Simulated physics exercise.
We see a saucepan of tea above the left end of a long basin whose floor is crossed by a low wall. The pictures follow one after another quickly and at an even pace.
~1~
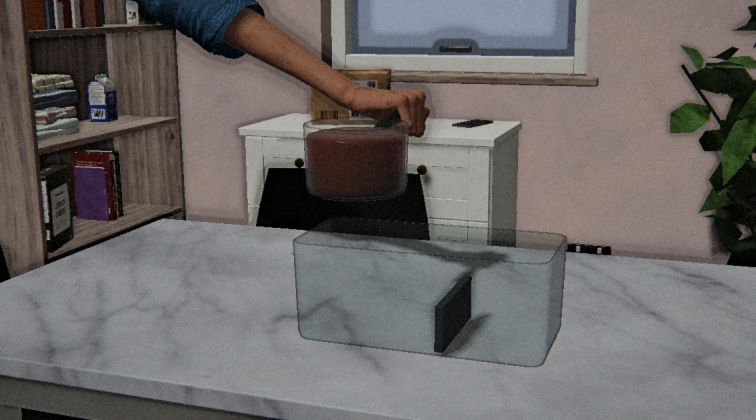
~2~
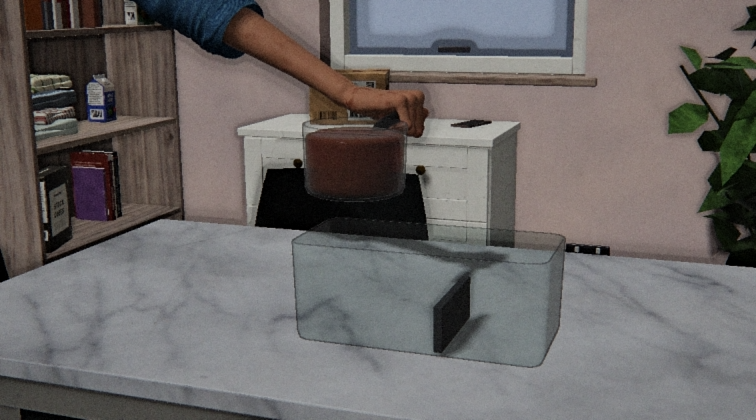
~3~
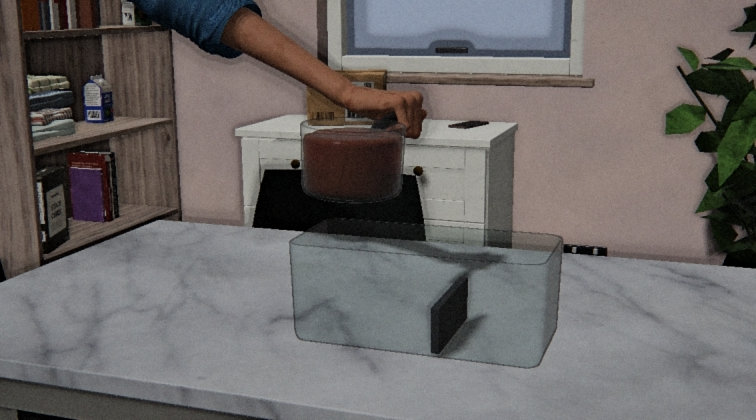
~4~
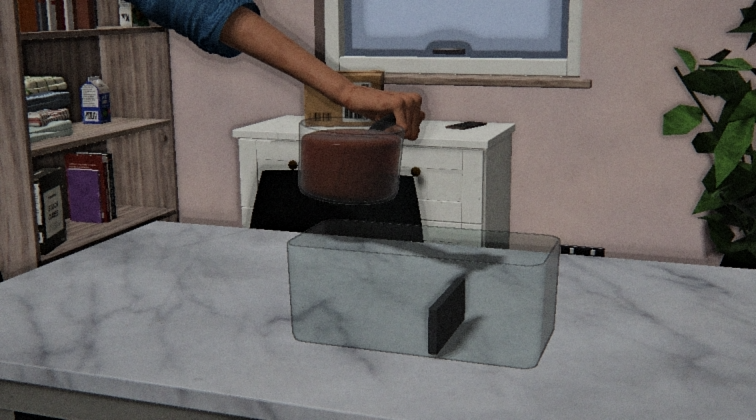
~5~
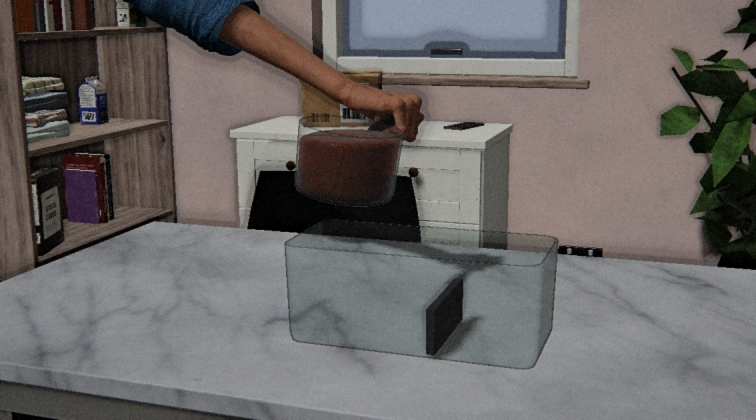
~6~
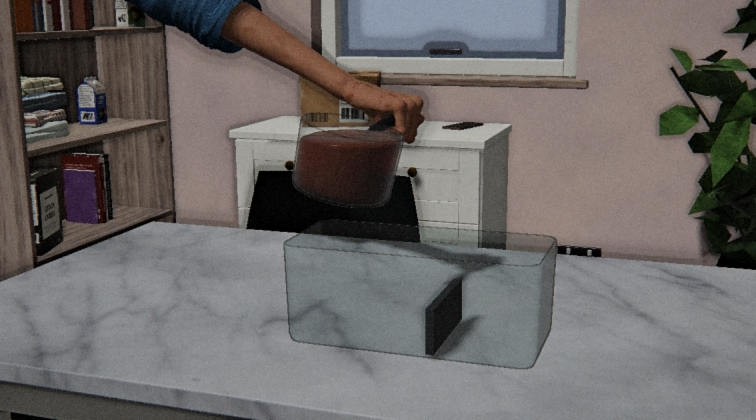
An arm in a blue sleeve reaches in from the upper left of a room with a bookshelf, white cabinet and leafy plant, seen from just above a marble table. Its hand holds a clear saucepan of reddish-brown tea above the left end of a long, see-through basin with a low dark wall inside. The pan slowly leans rightward, gradually steepening, while the view drifts very slightly.
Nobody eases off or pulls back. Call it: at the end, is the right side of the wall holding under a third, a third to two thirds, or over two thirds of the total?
The right side holds a third to two thirds of the total.
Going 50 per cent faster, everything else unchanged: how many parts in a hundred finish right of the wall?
Near 40 %.
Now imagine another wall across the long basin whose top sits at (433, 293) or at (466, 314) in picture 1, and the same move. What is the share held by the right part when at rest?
75 % and 40 %, roughly.
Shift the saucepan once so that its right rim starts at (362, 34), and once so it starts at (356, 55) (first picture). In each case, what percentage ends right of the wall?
Close to 20 % for the first start and close to 5 % for the second.
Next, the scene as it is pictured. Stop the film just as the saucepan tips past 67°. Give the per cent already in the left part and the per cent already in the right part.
Left: Roughly 5 %; right: Roughly 15 %.
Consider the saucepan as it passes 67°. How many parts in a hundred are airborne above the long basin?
Roughly 20 percent.
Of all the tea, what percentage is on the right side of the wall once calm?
50 in a hundred.
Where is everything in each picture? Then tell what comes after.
In the first picture, it leans 0°; its right rim is at (405, 127); the tea meets the walls at (312, 132) and (404, 136); the long basin's rim runs from (313, 230) to (559, 251); the wall's top is at (454, 292).
In the second picture, it leans 1°; its right rim is at (404, 128); the tea meets the walls at (311, 132) and (403, 136).
In the third picture, it leans 2°; its right rim is at (402, 130); the tea meets the walls at (309, 132) and (402, 138).
In the fourth picture, it leans 5°; its right rim is at (401, 133); the tea meets the walls at (308, 134) and (400, 139).
In the fifth picture, it leans 8°; its right rim is at (400, 137); the tea meets the walls at (306, 135) and (399, 140).
In the sixth picture, it leans 13°; its right rim is at (401, 142); the tea meets the walls at (306, 135) and (400, 140).
A moment on, the saucepan is tipped part way and 62 per cent is still to pour, 4 is left of the wall and 13 right of it.
Next, the saucepan is tipped right over and 11 per cent is still to pour, 31 is left of the wall and 52 right of it.
Then the saucepan is tipped right over and 0 per cent is still to pour, 47 is left of the wall and 52 right of it.
Later the saucepan is tipped right over and 0 per cent is still to pour, 47 is left of the wall and 52 right of it.
At rest 47 per cent lies left of the wall, 52 right of it and 0 outside.
